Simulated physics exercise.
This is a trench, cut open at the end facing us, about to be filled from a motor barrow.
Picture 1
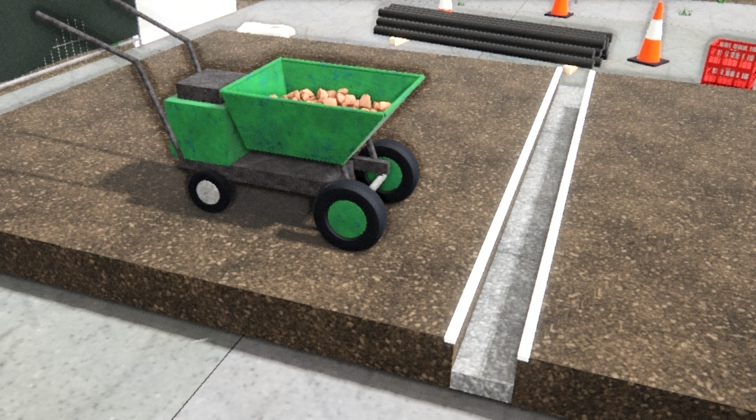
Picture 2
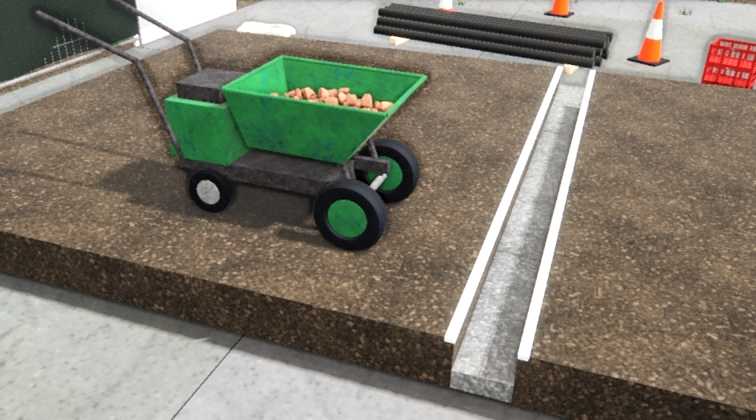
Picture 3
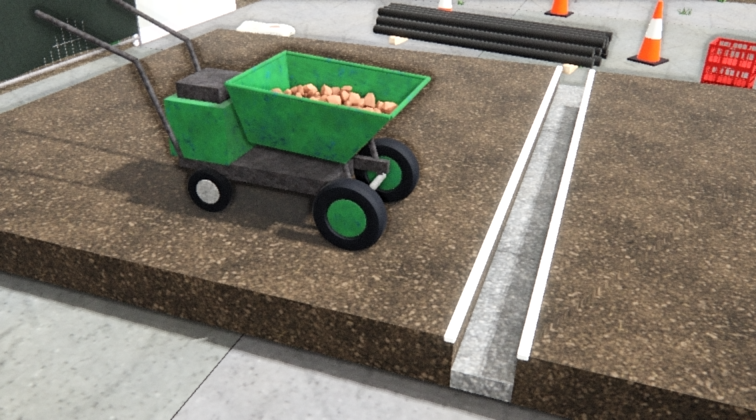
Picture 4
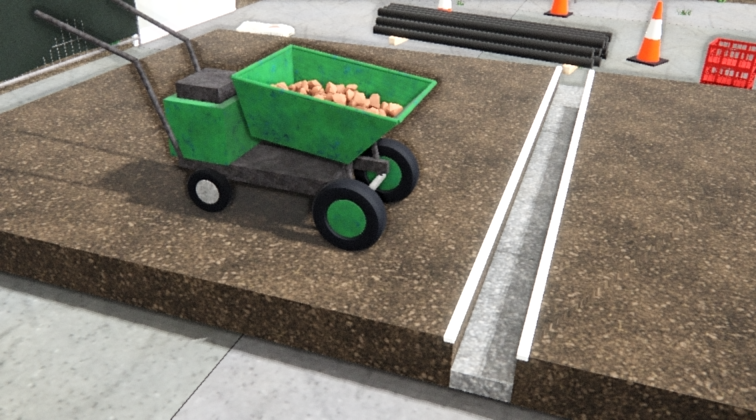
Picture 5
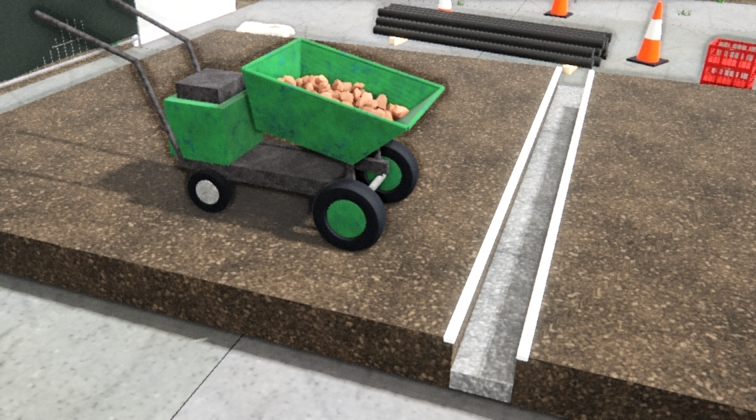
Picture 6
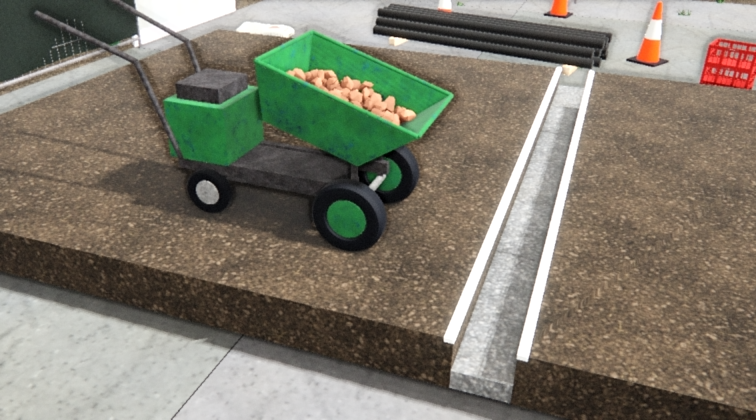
On a raised bed of brown soil with a narrow, pale-edged trench cut through it, a green motor barrow stands to the left, its skip level and holding orange-brown rubble. The skip then tilts gradually toward the right, its back end rising, while the wheels stay put and the rubble remains inside.
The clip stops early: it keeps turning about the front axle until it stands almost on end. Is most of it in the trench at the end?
In the trench: The larger part.
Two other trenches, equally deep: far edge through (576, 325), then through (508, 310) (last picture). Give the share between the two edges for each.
About 100 and 60 per cent.
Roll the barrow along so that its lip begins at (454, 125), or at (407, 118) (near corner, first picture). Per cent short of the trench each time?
Roughly 0 per cent, and 0 per cent.
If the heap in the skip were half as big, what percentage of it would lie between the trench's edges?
It comes to 100 per cent or so.
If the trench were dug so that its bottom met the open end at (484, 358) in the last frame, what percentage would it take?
Near 60 %.
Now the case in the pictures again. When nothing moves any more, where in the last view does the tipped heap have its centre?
Close to (510, 265).
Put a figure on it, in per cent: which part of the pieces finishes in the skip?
Close to 0 per cent.
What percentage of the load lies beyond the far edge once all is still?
Close to 0 per cent.
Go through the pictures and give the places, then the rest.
Lip of the skip (384, 115), level; top of the load (319, 111), lumps of rubble; first edge of the trench (465, 300); far edge (533, 315), the trench under half as wide as the skip, and about half as deep as wide, in the first frame.
Lip of the skip (386, 115), level; top of the load (320, 110), in the second frame.
Lip of the skip (390, 117), tipped barely; top of the load (313, 103), in the third frame.
Lip of the skip (398, 122), tipped a little; top of the load (318, 101), in the fourth frame.
Lip of the skip (407, 129), tipped a little; top of the load (315, 96), in the fifth frame.
Lip of the skip (418, 137), tipped clearly; top of the load (313, 96); first edge of the trench (465, 300); far edge (533, 315), in the sixth frame.
Just after the last frame, skip tipped steeply; every one in the skip.
A moment on, skip tipped right over; almost all in the skip; about a tenth short of the trench; about a tenth in or heaped over the trench; just a few falling.
Further on, skip tipped right over; about a tenth in the skip; about a tenth short of the trench; the larger part in or heaped over the trench; just a few beyond it.
When it is over, skip tipped right over; about a tenth short of the trench; almost all in or heaped over the trench; just a few beyond it.
